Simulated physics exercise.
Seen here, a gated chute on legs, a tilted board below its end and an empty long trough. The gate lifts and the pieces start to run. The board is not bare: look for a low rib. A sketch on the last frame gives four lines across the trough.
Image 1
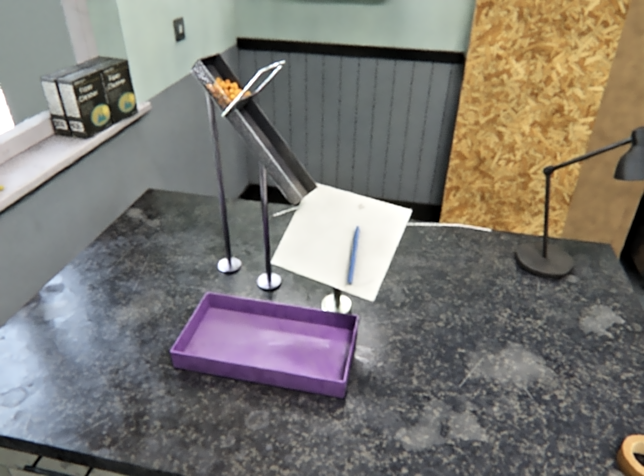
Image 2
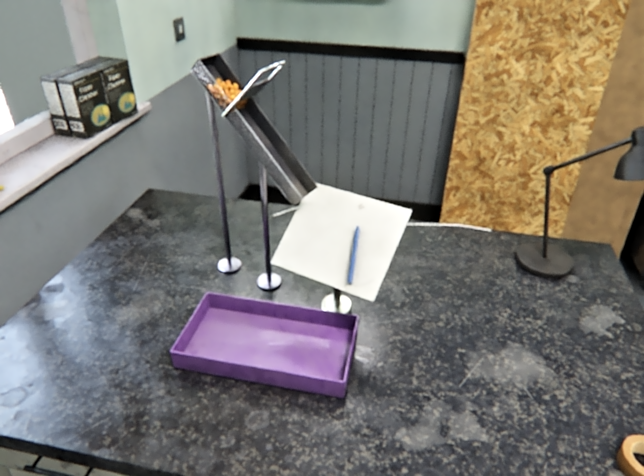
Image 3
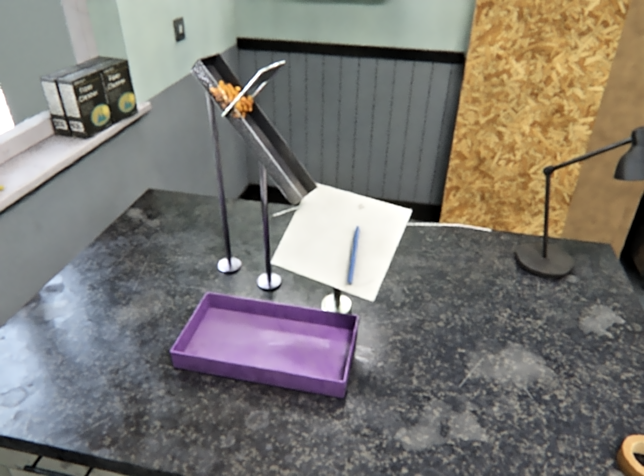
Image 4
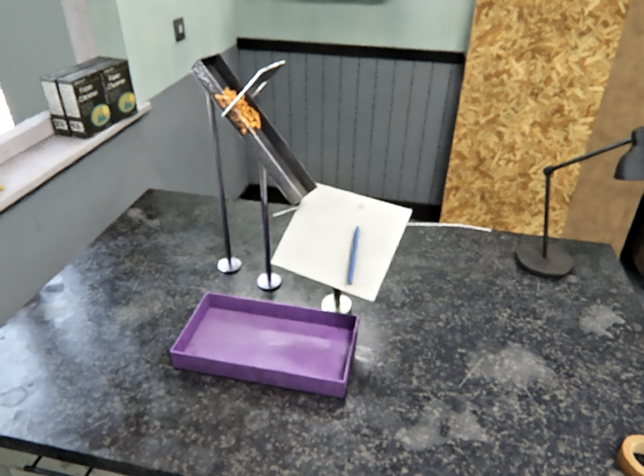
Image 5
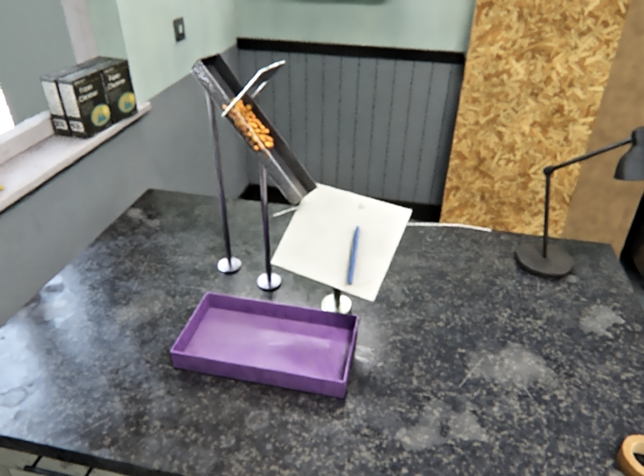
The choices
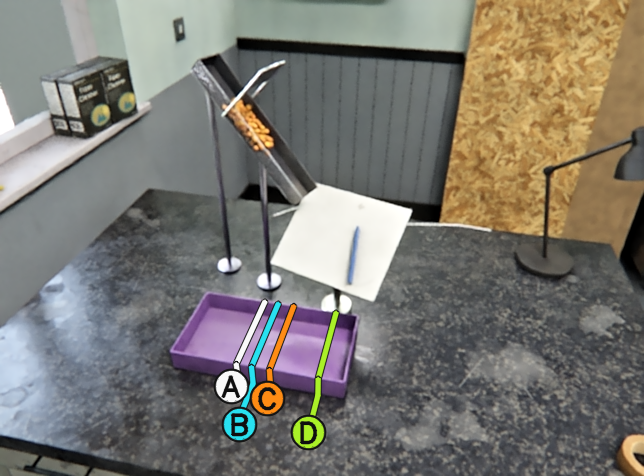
A dark speckled tabletop fills a room with grey panelling and a chipboard panel behind, seen from slightly above by a still camera. A steep dark chute on thin legs holds small orange pieces behind a gate, above a tilted white board with a blue strip and an empty purple trough, with a black lamp at right. The gate lifts and the pieces slide down the chute, spreading into a longer band.
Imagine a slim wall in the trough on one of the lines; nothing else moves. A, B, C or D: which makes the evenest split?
D.
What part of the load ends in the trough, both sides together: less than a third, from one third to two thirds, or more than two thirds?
About that: More than two thirds.
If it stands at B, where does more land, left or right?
More lands on the right.
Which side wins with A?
The right side.
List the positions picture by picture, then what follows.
Load behind the gate near (233, 96), roasted chickpeas; lip of the chute near (301, 200), sloping fairly steeply, in the first frame.
Middle of the board near (339, 237), tilted fairly steeply; middle of its low edge near (319, 281); of its high edge near (359, 195), in the second frame.
Front corners of the trough near (171, 351) and (344, 382), empty; front of the load near (242, 116), in the third frame.
Middle of the load near (240, 112); its front near (253, 133), close to a quarter of the way to the lip; rib from (357, 226) to (349, 282), in the fourth frame.
Middle of the load near (249, 125); its front near (268, 153), close to half of the way to the lip, in the fifth frame.
On the marked copy, line A crosses the front rim at (236, 363); line B crosses the front rim at (251, 366); line C crosses the front rim at (269, 369); line D crosses the front rim at (318, 377).
If A is chosen, of what is caught, none at all on the left of the divider, the whole lot on the right.
If B is chosen, of what is caught, only a few on the left of the divider, all but a few on the right.
If C is chosen, of what is caught, only a few on the left of the divider, all but a few on the right.
If D is chosen, of what is caught, close to a third on the left of the divider, close to two thirds on the right.
